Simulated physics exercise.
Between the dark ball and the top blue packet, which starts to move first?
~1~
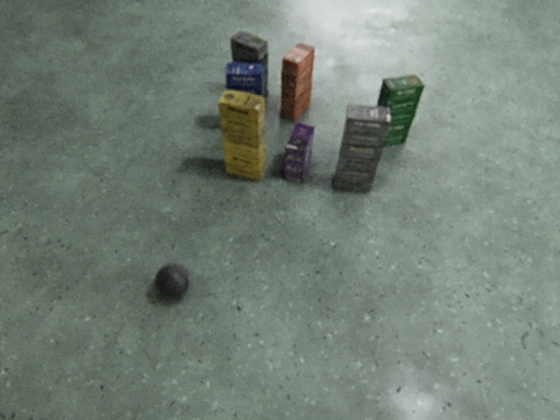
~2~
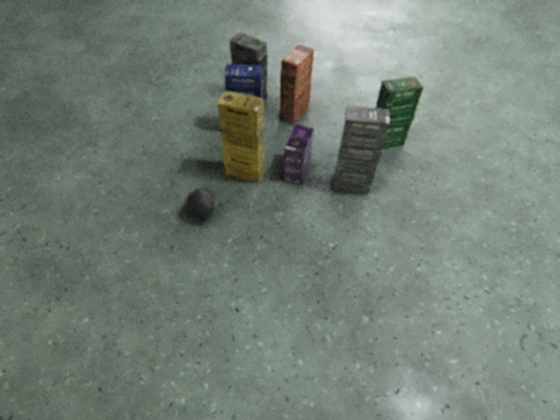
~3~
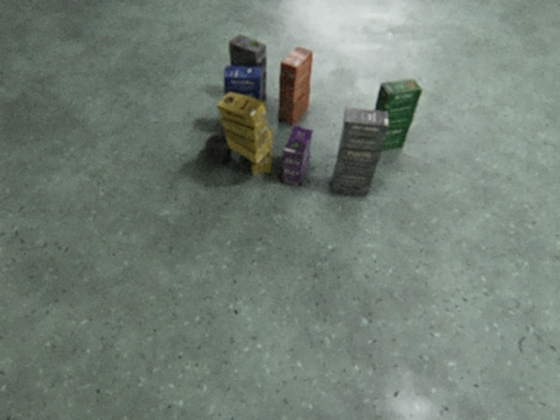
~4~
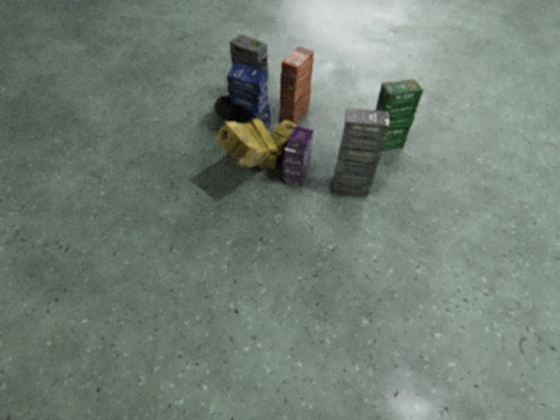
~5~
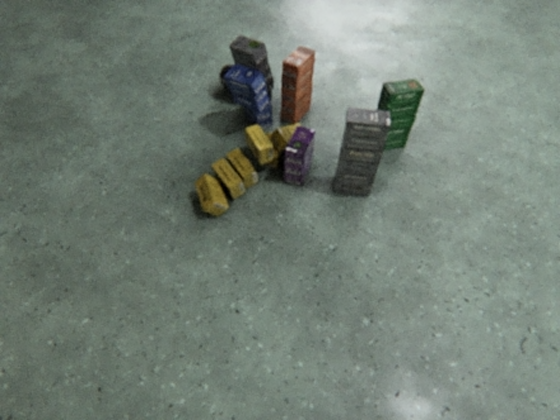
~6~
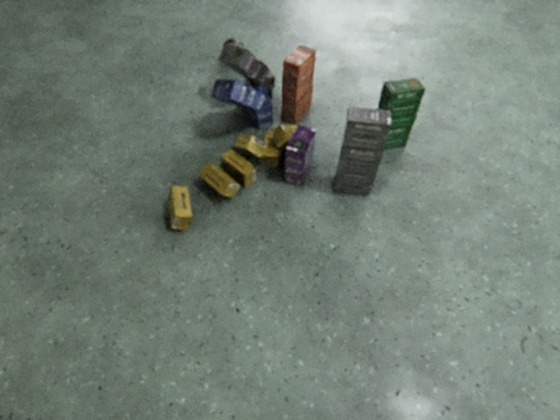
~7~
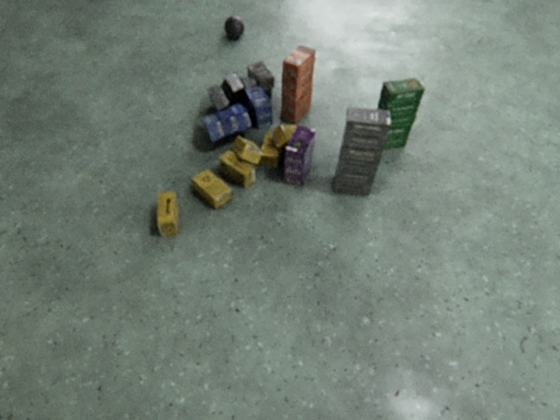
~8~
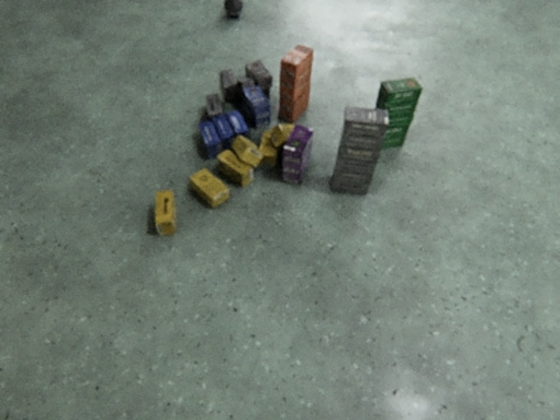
The dark ball moves first. It is already rolling towards the stacks while the top blue packet is still in place, and that packet only starts to tip later.
